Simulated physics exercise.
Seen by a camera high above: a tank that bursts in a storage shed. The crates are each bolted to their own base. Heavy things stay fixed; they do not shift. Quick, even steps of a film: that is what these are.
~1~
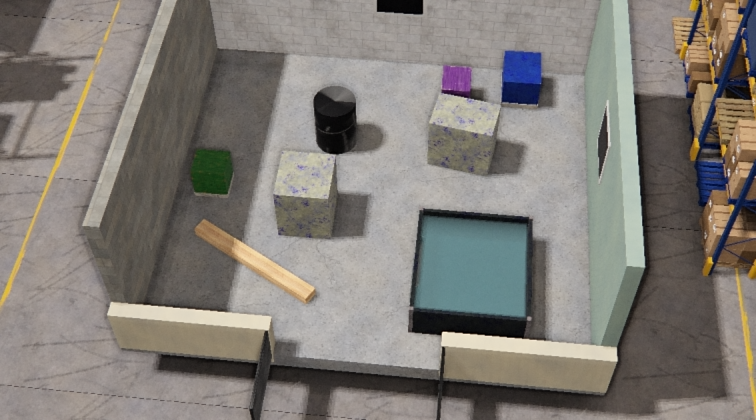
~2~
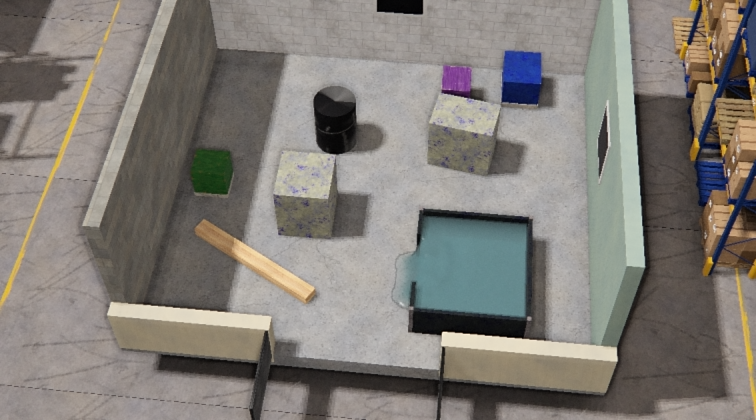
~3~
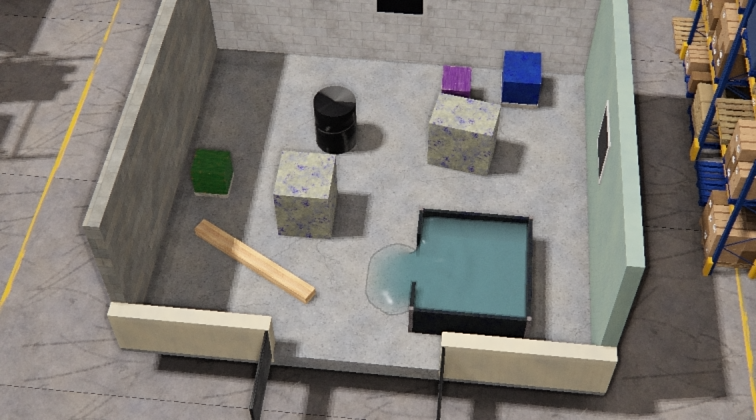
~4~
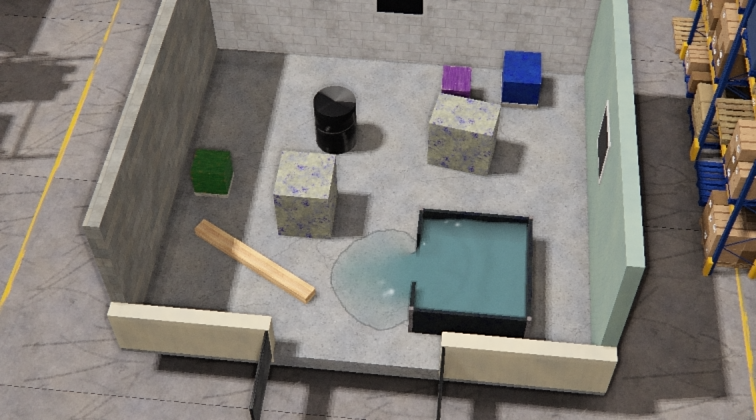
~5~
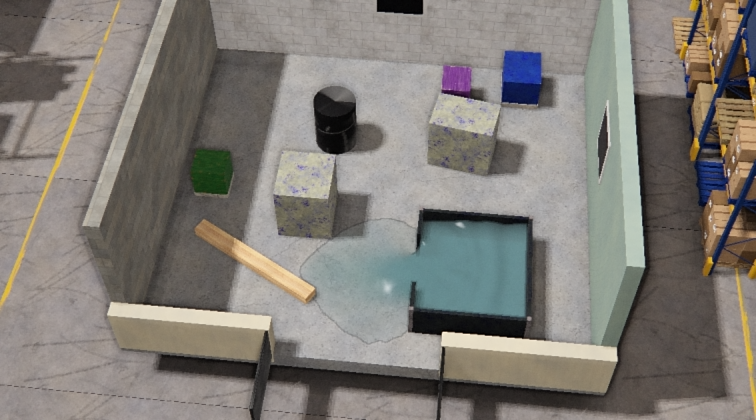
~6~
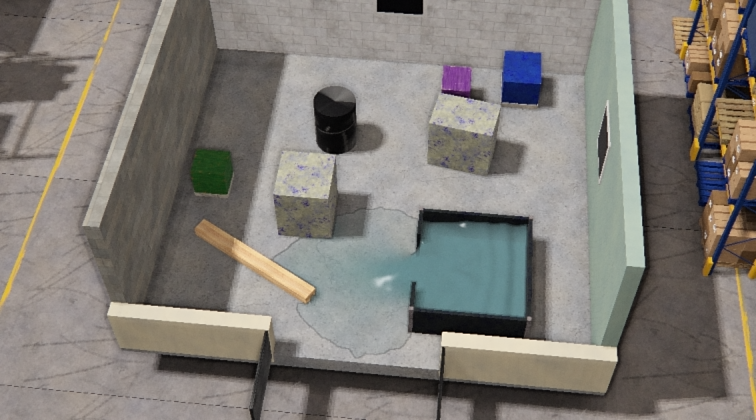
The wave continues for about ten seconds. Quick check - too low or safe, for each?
Blue crate safe; green crate too low; purple crate too low.
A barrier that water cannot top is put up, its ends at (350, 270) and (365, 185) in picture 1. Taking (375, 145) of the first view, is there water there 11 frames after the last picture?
My call: Soaked.
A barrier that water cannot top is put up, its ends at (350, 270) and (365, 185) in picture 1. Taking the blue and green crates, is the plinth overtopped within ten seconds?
In that case the blue crate is left dry, while the green crate is flooded.
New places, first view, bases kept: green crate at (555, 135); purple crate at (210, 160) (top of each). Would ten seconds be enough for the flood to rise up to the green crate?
One by one: The green one escapes it.
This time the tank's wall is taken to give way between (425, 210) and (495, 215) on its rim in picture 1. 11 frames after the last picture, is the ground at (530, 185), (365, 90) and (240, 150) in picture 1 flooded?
First spot drenched, second drenched, third unwetted.
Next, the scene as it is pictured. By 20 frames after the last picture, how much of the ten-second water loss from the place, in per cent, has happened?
By my reckoning, 30 %.
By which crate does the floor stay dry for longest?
Go for the blue one.
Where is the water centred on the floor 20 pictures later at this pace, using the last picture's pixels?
At about (353, 251).
A moment on, water covers 15 % of the floor; the blue crate not reached, the green crate not reached, the purple crate not reached.
Next, water covers 25 % of the floor; the blue crate not reached, the green crate water round its plinth, the purple crate not reached.
Then, water covers 45 % of the floor; the blue crate not reached, the green crate water round its plinth, the purple crate water round its plinth.
Later, water covers 60 % of the floor; the blue crate water round its plinth, the green crate water round its plinth, the purple crate water round its plinth.
In the end, water covers 70 % of the floor; the blue crate stayed above the water, the green crate was topped, the purple crate was topped.
